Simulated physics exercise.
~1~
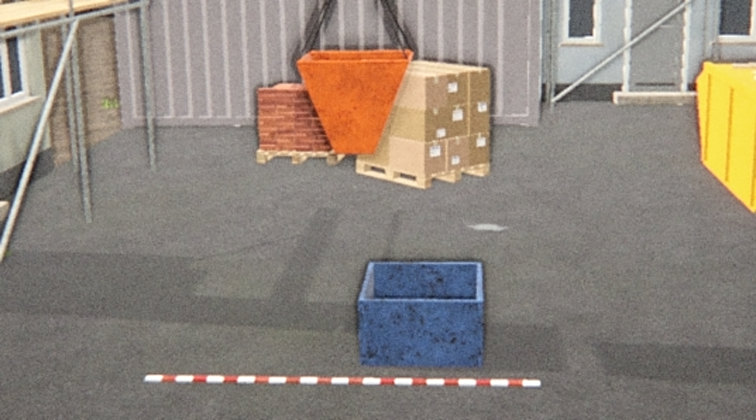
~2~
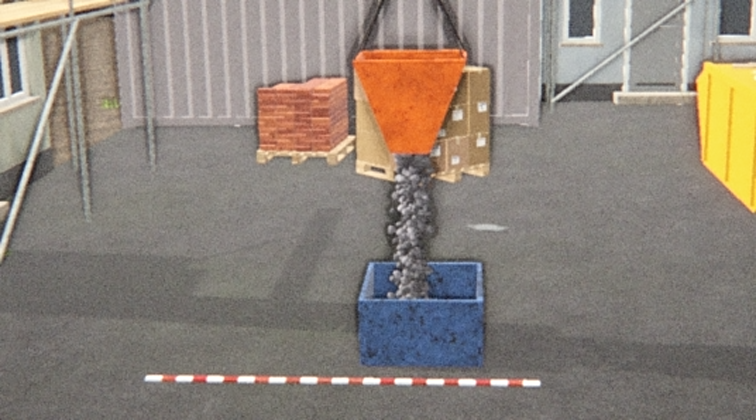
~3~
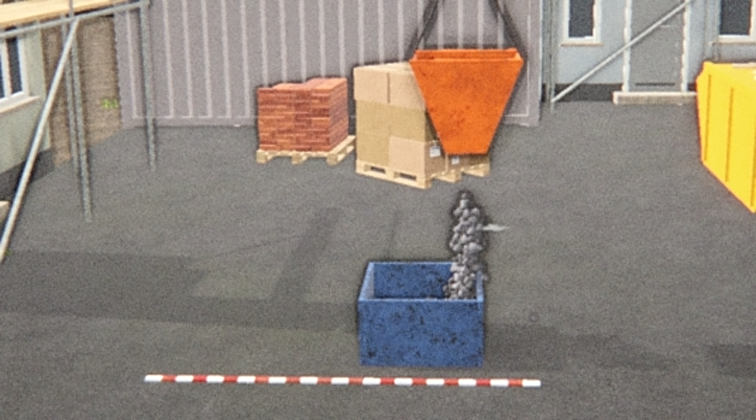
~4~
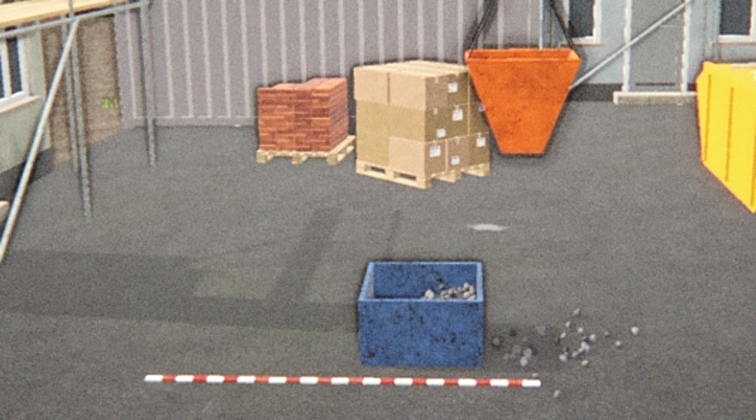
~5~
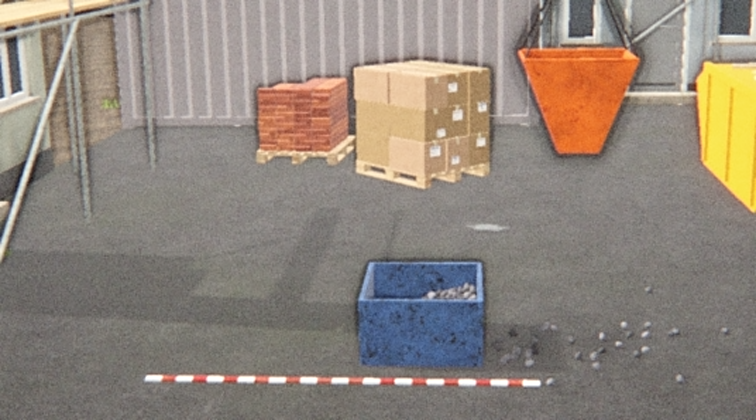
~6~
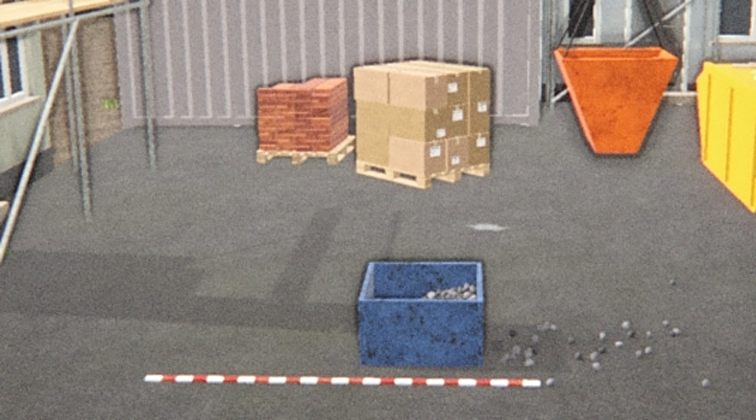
Orange skip moving right above a yard, pouring grey stones into a blue bin, with some scattering on the ground to its right.
